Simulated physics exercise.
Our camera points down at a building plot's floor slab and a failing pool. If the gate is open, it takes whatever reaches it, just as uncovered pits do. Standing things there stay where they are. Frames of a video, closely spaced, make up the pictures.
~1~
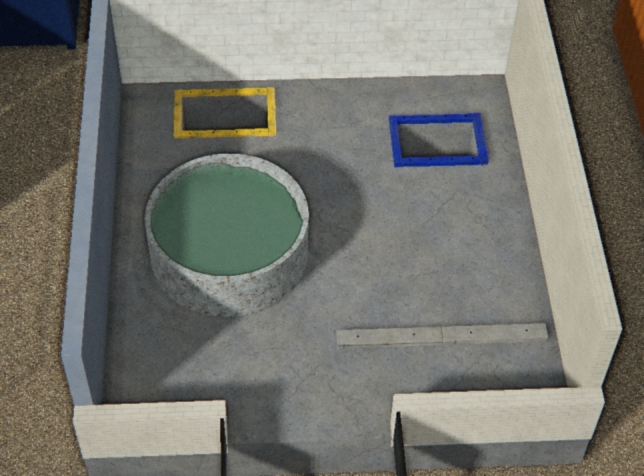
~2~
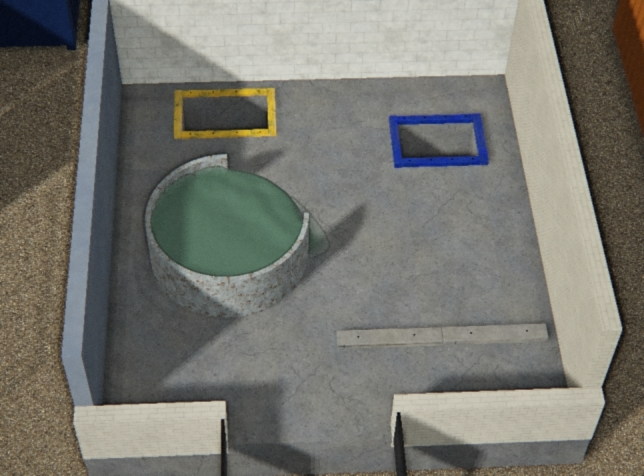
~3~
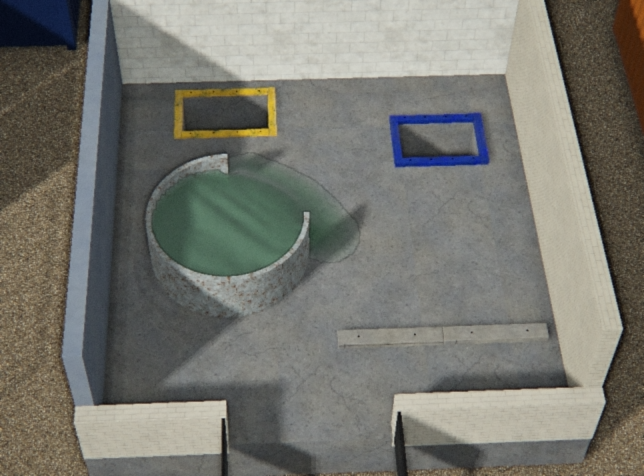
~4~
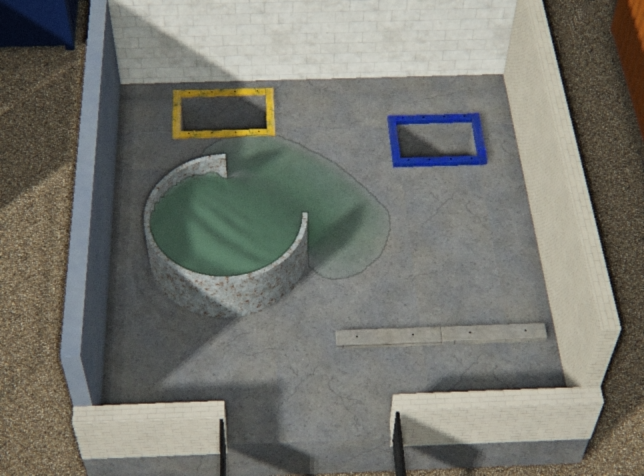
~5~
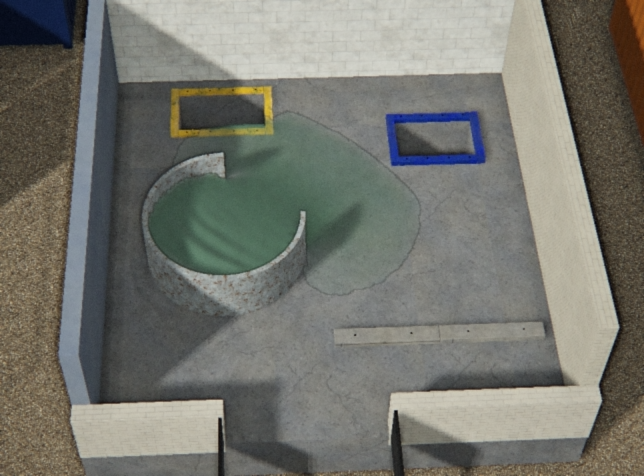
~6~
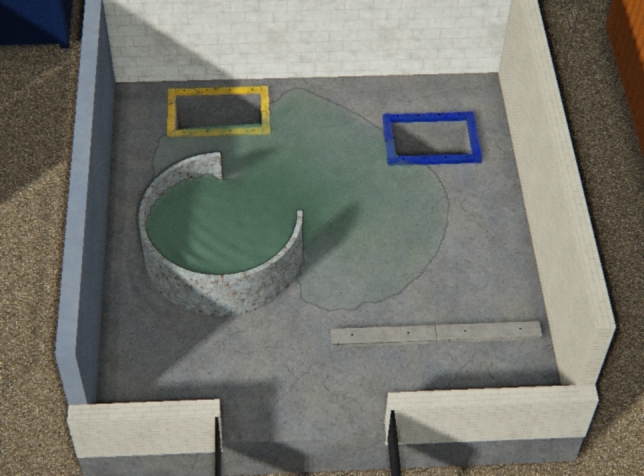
Green water sits still in a round stone pool on a grey floor slab, until a section of the pool's far right wall is gone. Water pours through the gap and spreads across the slab in a widening sheet, reaching around the yellow rectangle and up to the blue one.
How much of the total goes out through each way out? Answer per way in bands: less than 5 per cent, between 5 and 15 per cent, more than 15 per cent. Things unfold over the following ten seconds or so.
Going out through each: The gate, less than 5 per cent; the blue pit, more than 15 per cent; the yellow pit, between 5 and 15 per cent.
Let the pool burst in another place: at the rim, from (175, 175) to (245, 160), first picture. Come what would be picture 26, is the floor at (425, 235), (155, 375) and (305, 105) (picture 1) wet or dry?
Taking them in order, I'd say not reached, not reached and swamped.
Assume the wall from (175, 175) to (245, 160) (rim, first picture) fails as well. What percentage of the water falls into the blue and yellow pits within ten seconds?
Lab note - share by pit: Blue 0 %, yellow 60 %.
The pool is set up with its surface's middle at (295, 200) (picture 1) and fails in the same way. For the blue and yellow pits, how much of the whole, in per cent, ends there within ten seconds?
I'd say blue gets 30 % and yellow gets 10 %.
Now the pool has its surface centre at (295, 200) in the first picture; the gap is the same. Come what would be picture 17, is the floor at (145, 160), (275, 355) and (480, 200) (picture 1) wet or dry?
Spot 1 unwetted, spot 2 unwetted, spot 3 wetted.
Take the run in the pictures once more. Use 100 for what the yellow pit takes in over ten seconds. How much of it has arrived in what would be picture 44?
It should be near 85 percent of the ten-second total.
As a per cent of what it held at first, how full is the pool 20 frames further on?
I make it 20 per cent.
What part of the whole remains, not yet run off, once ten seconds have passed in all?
About 68 per cent.
A moment on, water covers 40 % of the floor; the gate 0 %, the blue pit 3 %, the yellow pit 3 %.
Next, water covers 45 % of the floor; the gate 0 %, the blue pit 7 %, the yellow pit 6 %.
Then, water covers 50 % of the floor; the gate 0 %, the blue pit 14 %, the yellow pit 8 %.
Later, water covers 75 % of the floor; the gate 0 %, the blue pit 19 %, the yellow pit 10 %.
In the end, water covers 90 % of the floor; the gate 1 %, the blue pit 20 %, the yellow pit 12 %.
